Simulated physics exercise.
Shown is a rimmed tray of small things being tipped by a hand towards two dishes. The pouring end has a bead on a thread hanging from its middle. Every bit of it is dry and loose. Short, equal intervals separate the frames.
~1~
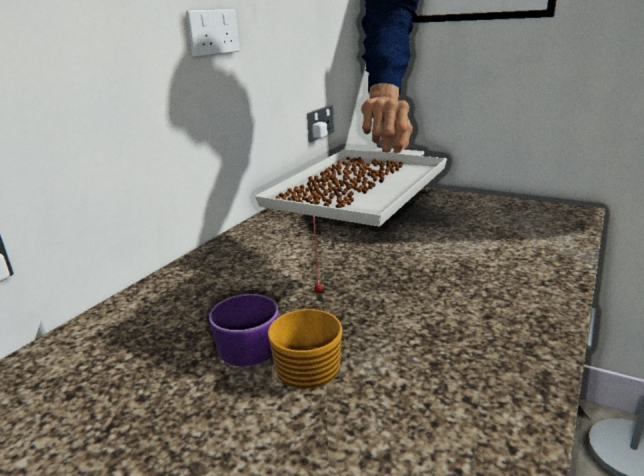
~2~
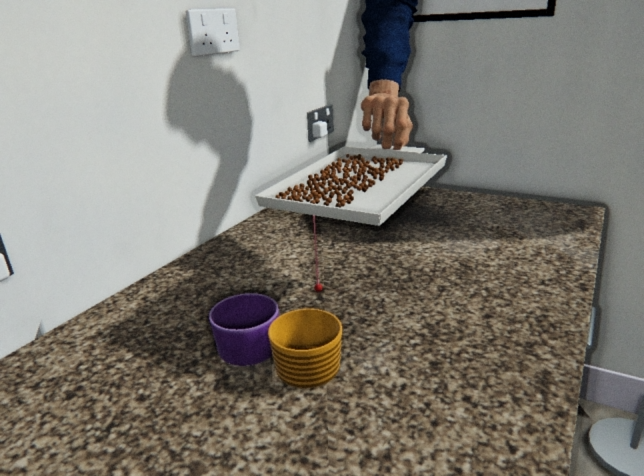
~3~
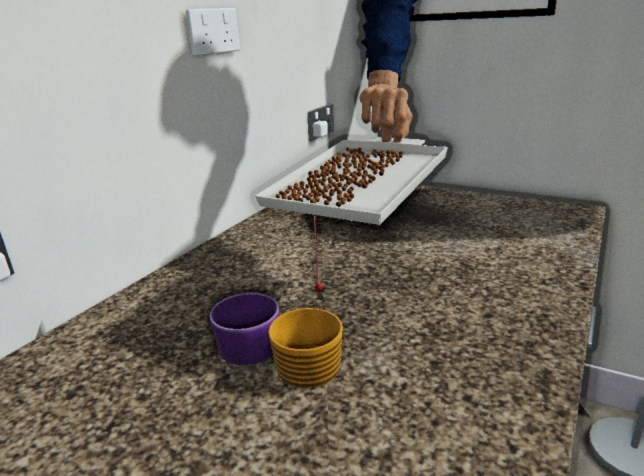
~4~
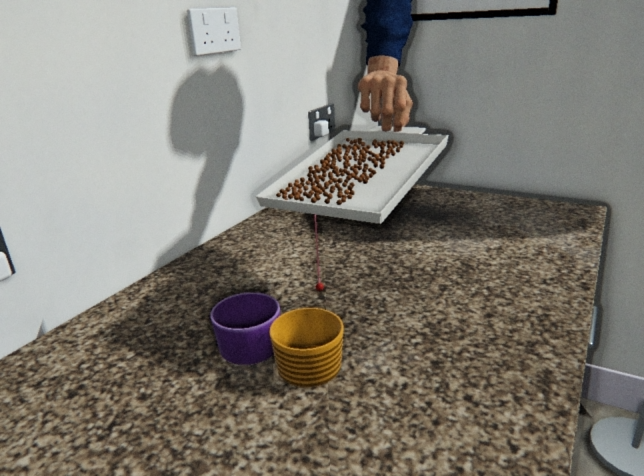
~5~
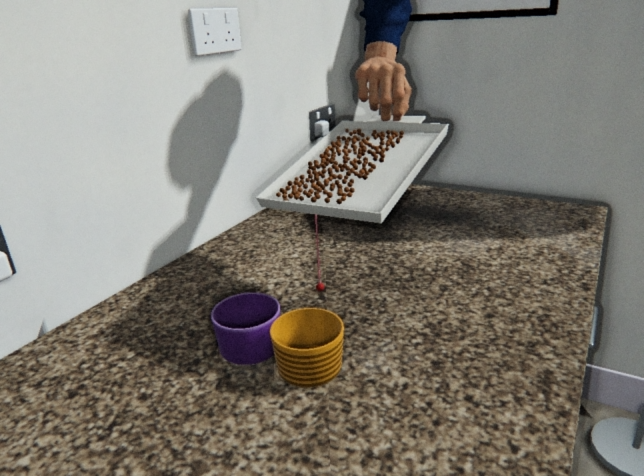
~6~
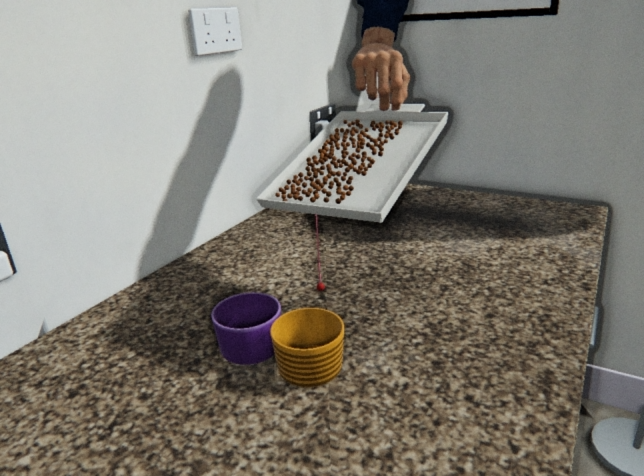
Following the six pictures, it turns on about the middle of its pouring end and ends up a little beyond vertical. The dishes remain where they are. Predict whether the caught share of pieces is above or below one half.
Above one half.
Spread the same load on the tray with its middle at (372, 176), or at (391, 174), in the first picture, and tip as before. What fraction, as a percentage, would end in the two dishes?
First 70 %, then 60 %.
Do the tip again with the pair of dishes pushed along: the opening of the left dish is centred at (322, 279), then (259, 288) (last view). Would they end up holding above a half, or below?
Together the dishes get less than a half first, then beyond half.
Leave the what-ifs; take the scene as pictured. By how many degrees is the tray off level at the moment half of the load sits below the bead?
About 110 degrees.
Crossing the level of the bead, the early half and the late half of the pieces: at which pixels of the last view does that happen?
The opening part goes through (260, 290); what follows goes through (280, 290).
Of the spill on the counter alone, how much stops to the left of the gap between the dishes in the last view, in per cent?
My estimate is some 40 per cent.
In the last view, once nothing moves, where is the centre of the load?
About (264, 343).
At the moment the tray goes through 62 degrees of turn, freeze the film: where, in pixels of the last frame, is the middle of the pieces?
Look close to (293, 192) in the last picture.
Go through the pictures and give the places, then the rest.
In the first frame, corners of the pouring end near (258, 195) and (379, 214), level; middle of the load near (345, 179), cereal balls; left dish near (225, 345); right dish near (287, 366); bead on its thread near (318, 288).
In the second frame, corners of the pouring end near (258, 195) and (379, 213), level; middle of the load near (345, 177).
In the third frame, corners of the pouring end near (258, 195) and (379, 212), tipped barely, lowest at the left corner; middle of the load near (345, 173).
In the fourth frame, corners of the pouring end near (259, 196) and (379, 212), tipped a little, lowest at the left corner; middle of the load near (346, 167).
In the fifth frame, corners of the pouring end near (259, 197) and (379, 212), tipped a little, lowest at the left corner; middle of the load near (345, 161).
In the sixth frame, corners of the pouring end near (259, 197) and (379, 211), tipped clearly, lowest at the left corner; middle of the load near (344, 156); left dish near (227, 343); right dish near (289, 364).
Shortly afterwards, tray tipped steeply; the bulk on the tray; only a few in the right dish; only a few in the left dish; a little in the air.
Next, tray tipped past a quarter turn; the bulk on the tray; only a few in the right dish; a little in the left dish; only a few outside both; a little in the air.
Some moments later, tray tipped past a quarter turn; near a quarter in the right dish; near a third in the left dish; near a third outside both.
In the end, tray tipped past a quarter turn; near a quarter in the right dish; near a third in the left dish; near a third outside both.
